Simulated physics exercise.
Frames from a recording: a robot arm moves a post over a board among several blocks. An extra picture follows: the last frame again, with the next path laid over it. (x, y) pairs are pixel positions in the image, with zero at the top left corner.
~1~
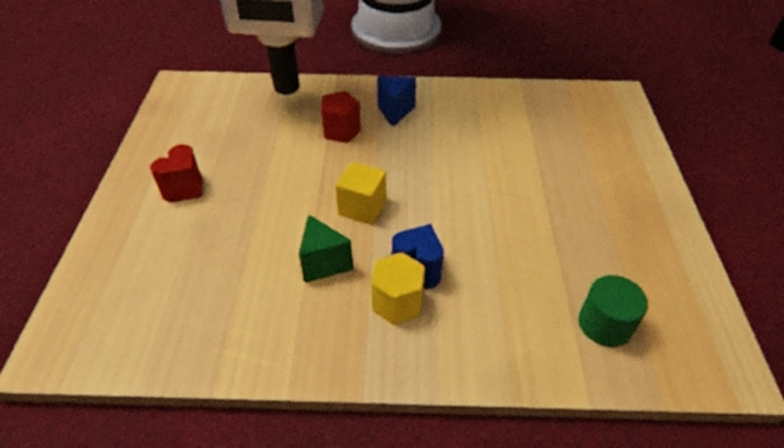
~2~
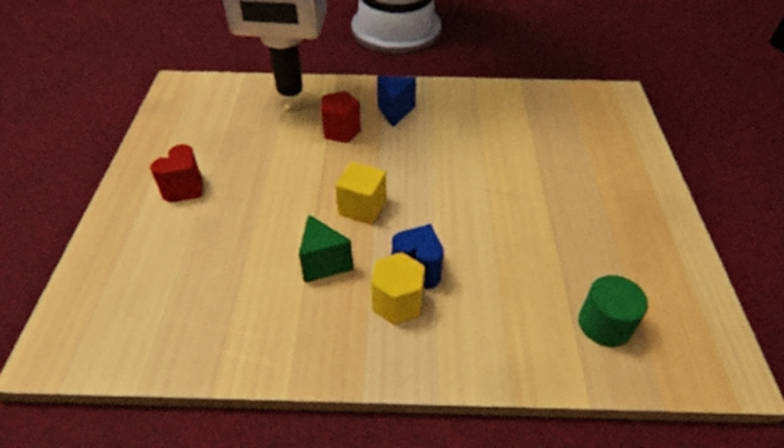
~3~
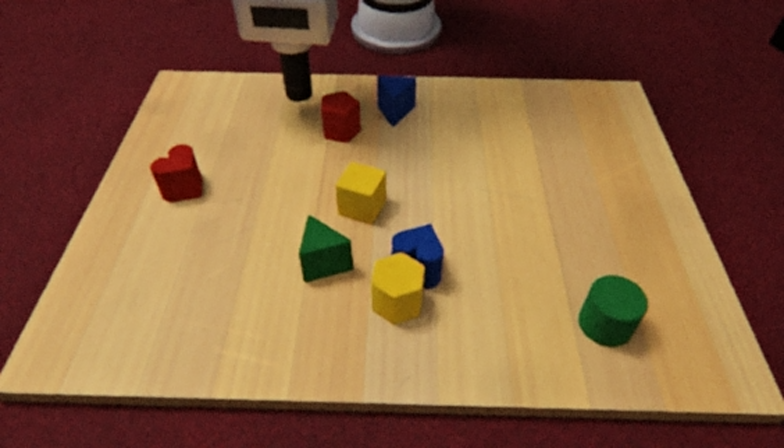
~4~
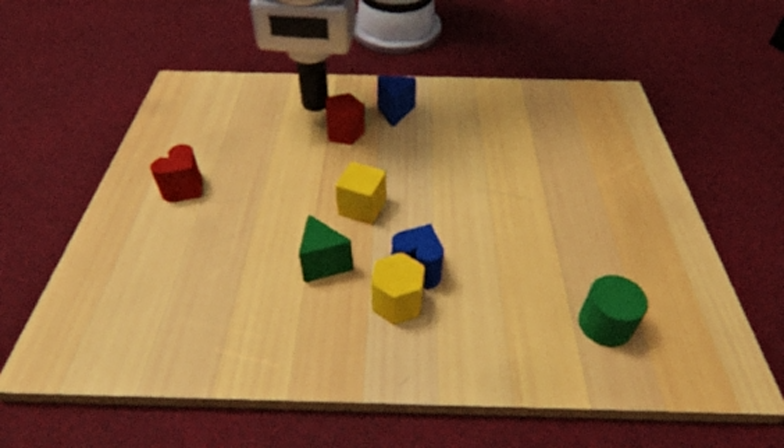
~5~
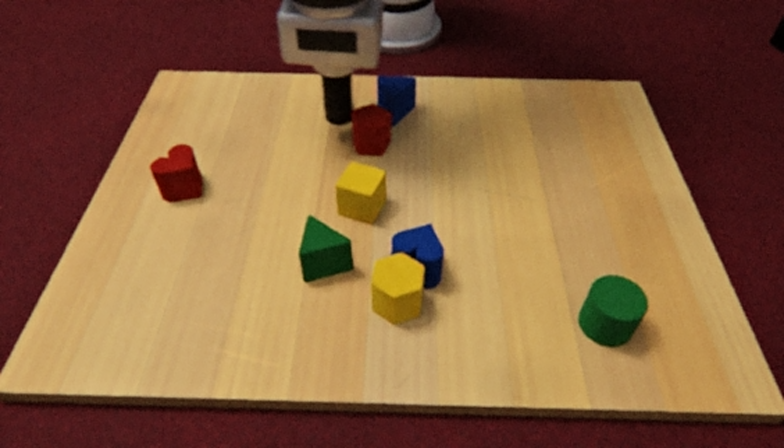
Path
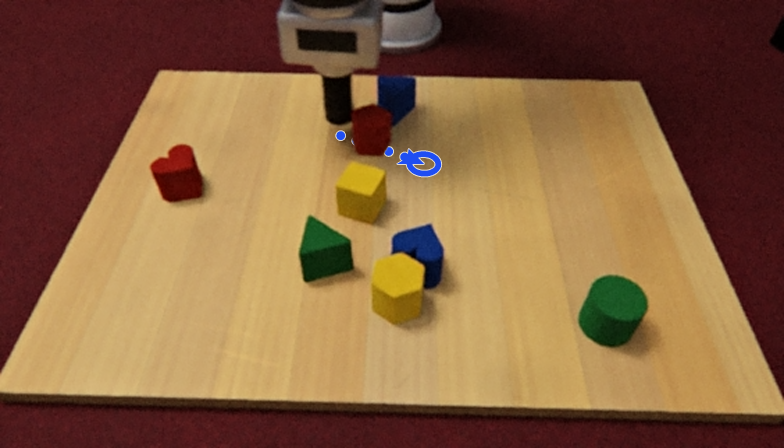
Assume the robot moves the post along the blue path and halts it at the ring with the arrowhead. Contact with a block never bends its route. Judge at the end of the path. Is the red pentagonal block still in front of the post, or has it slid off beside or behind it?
As far as I can tell, the red pentagonal block is still leading the way in front of the post.
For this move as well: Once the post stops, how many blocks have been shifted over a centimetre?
The count will be 1.
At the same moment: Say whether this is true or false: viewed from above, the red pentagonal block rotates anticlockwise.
The statement is correct.
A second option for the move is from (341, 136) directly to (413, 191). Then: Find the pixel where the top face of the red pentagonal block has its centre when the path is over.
So, by the moment the path ends, you'll find the top centre of the red pentagonal block at (416, 130).
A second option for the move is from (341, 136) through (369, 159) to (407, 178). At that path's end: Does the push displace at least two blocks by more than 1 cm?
That would be a no.
The line goes straight from (341, 136) to (424, 164).
On the path given first. One third of the way, post at (367, 126); red pentagonal block at (401, 123).
Two thirds of the way, post at (396, 136); red pentagonal block at (431, 128), turned 25° anticlockwise.
At the end, post at (425, 146); red pentagonal block at (459, 130), turned 60° anticlockwise; blue triangle unmoved.
